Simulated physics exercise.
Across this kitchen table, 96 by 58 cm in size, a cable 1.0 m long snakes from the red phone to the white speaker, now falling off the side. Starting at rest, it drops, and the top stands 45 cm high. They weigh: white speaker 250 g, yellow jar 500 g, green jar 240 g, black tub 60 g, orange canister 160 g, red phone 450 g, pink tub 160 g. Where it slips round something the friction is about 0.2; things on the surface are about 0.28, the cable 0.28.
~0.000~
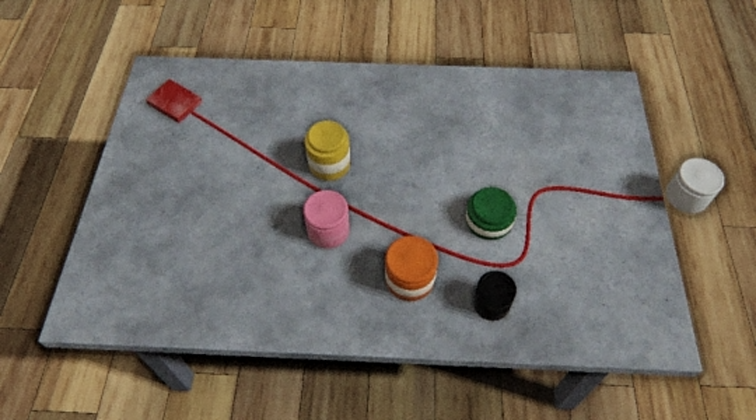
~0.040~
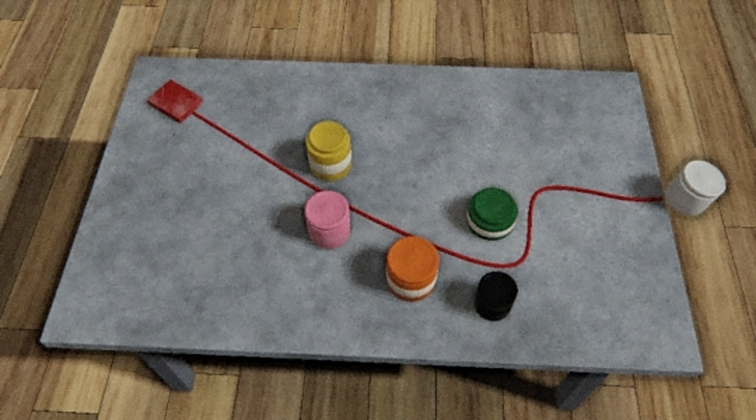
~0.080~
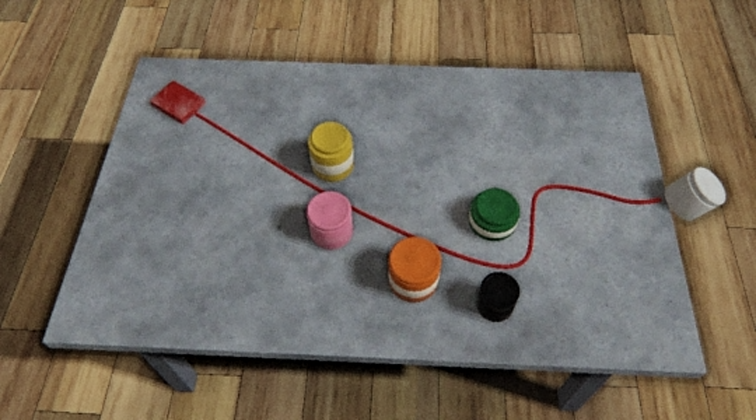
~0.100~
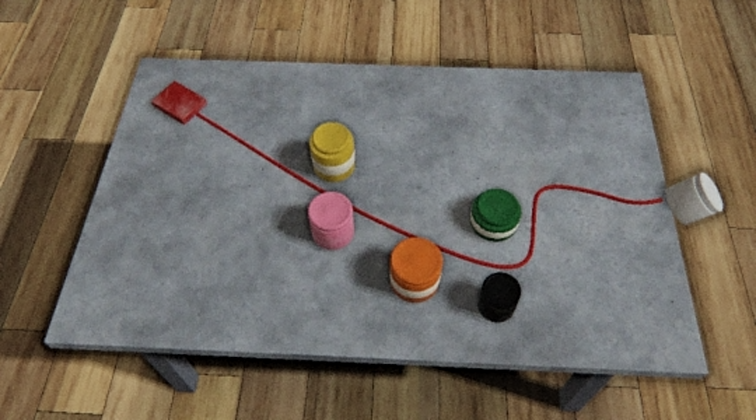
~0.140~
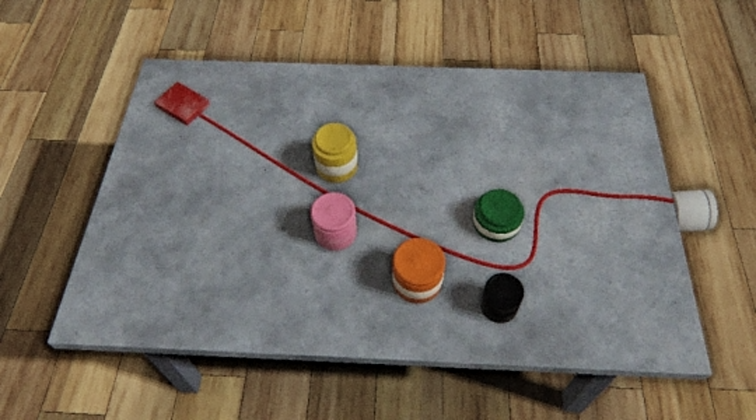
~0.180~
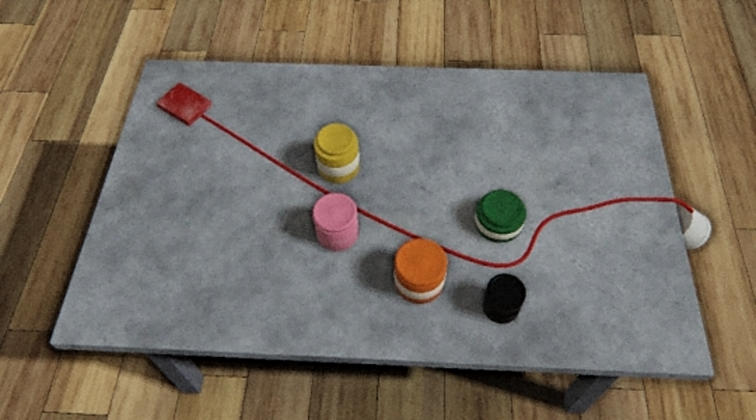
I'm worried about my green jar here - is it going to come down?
No, it will stay up.
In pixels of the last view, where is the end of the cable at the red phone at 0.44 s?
Around (231, 130).
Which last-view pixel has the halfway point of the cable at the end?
Approximate pixel position: (587, 205).
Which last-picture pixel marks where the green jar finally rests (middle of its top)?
Rest point, last frame: Approx. (511, 163).
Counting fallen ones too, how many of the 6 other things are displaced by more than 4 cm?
Counting them up, I get 2.
At 0.4 s, the cable's tail end at (231, 130); green jar 8 cm off its start, white speaker over the edge, red phone 7 cm off its start.
At 0.7 s, the cable's tail end at (250, 141); green jar 9 cm off its start, red phone 11 cm off its start, white speaker over the edge.
At 0.9 s, the cable's tail end at (257, 145); green jar 9 cm off its start at (511, 163), red phone 13 cm off its start at (236, 130), white speaker over the edge.
At 1.2 s, the cable's tail end at (264, 148); green jar 9 cm off its start, red phone 14 cm off its start, white speaker over the edge.
At 2.4 s, the cable's tail end at (297, 166); green jar 9 cm off its start at (511, 163), red phone 21 cm off its start at (276, 151), white speaker over the edge.
